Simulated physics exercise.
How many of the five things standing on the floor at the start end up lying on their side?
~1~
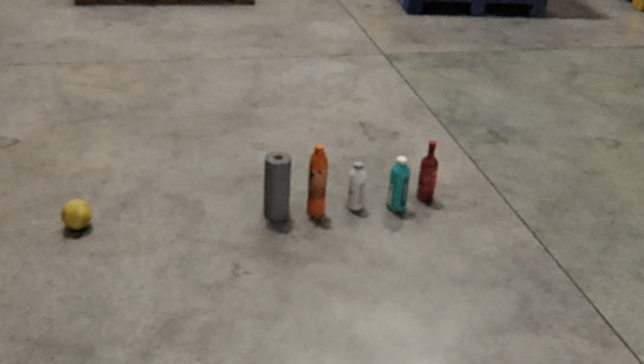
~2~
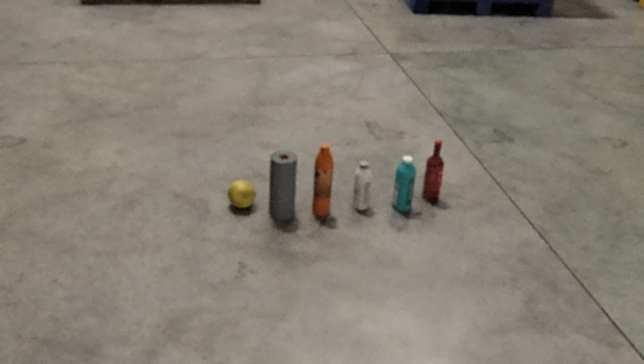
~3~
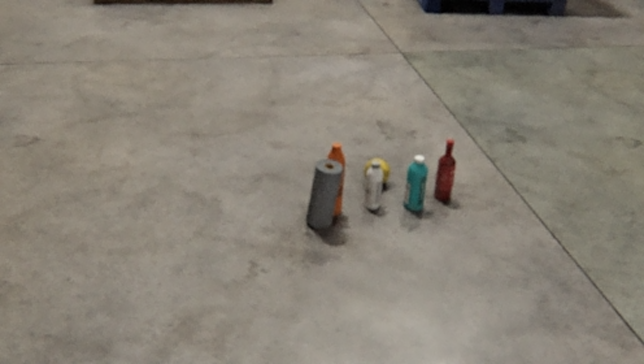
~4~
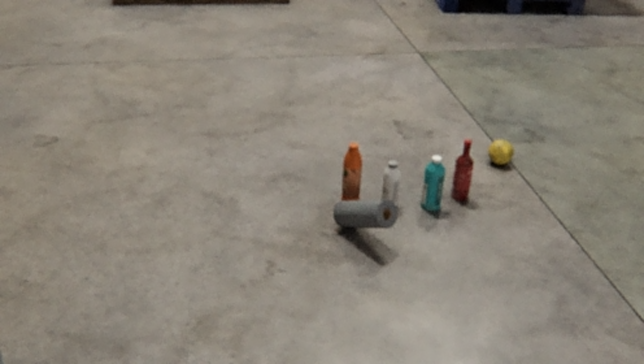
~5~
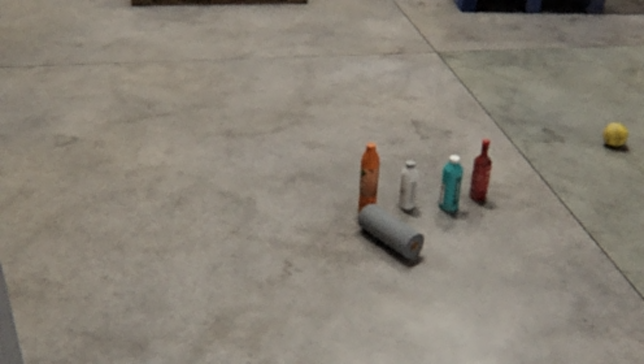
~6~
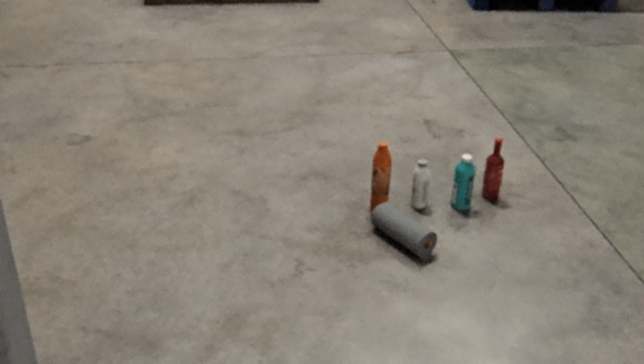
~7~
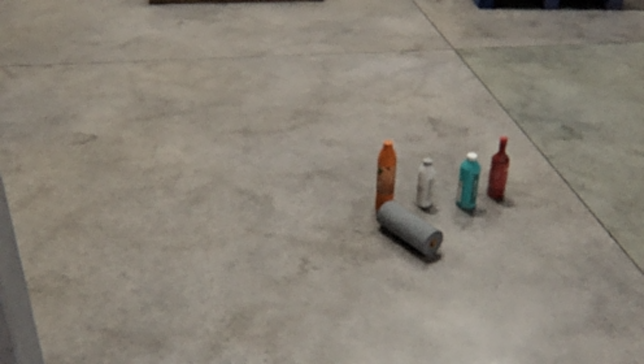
Only one of them, the grey roll, ends up on its side, while the four bottles are still standing.
